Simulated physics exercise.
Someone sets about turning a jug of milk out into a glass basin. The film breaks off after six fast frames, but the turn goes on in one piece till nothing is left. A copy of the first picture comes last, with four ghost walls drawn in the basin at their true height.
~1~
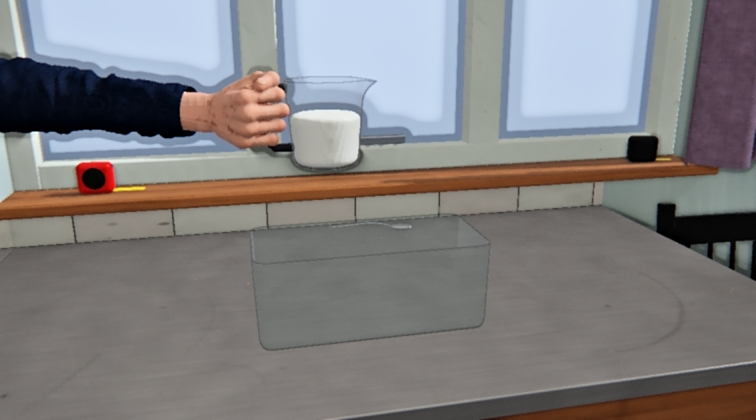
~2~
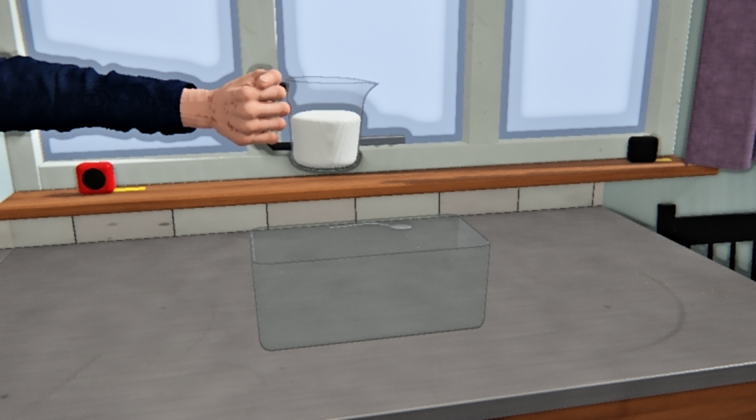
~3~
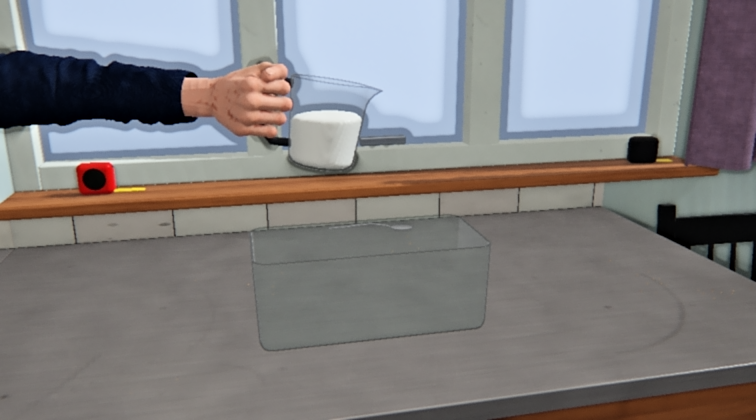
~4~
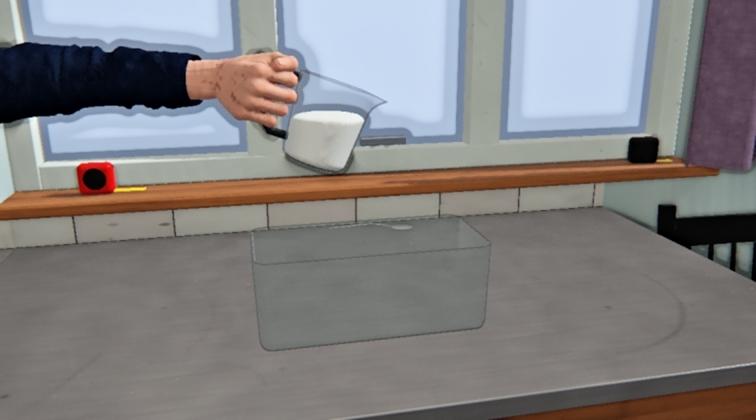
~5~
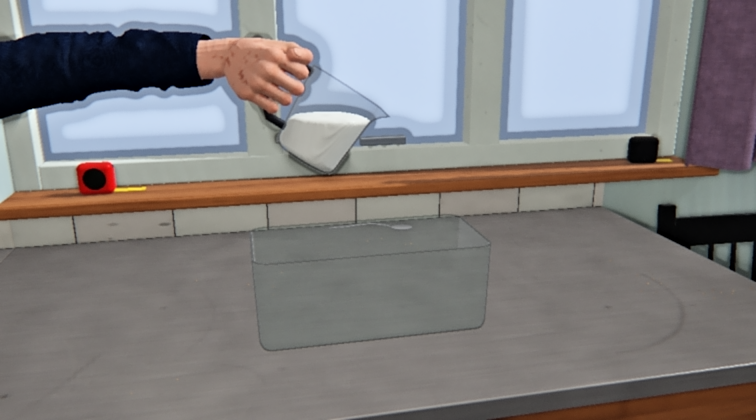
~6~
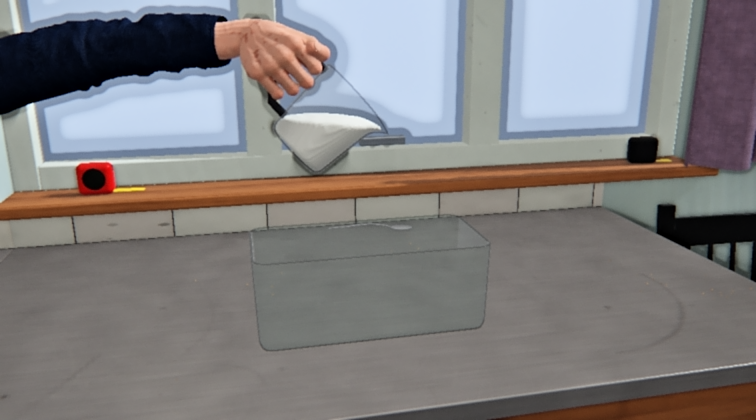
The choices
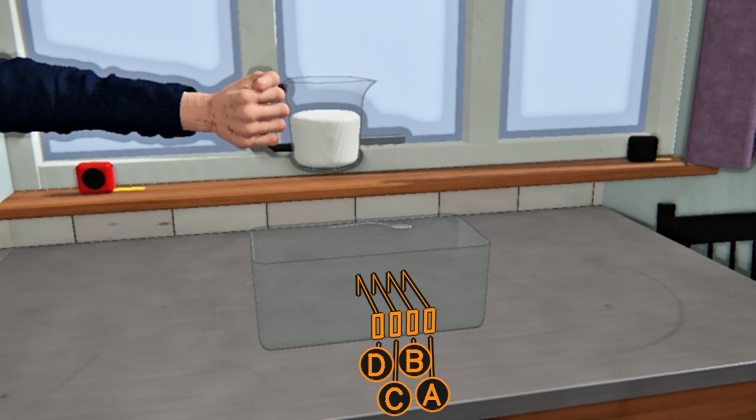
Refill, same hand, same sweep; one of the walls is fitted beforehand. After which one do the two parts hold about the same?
Slot A does it best.
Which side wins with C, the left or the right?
The right one.
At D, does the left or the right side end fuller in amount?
The right one.
In orange, A at (430, 337); B at (413, 339); C at (396, 341); D at (378, 343).
With A, about 48 % ends left of the wall and 51 % right of it.
With B, about 15 % ends left of the wall and 84 % right of it.
With C, about 14 % ends left of the wall and 85 % right of it.
With D, about 12 % ends left of the wall and 86 % right of it.
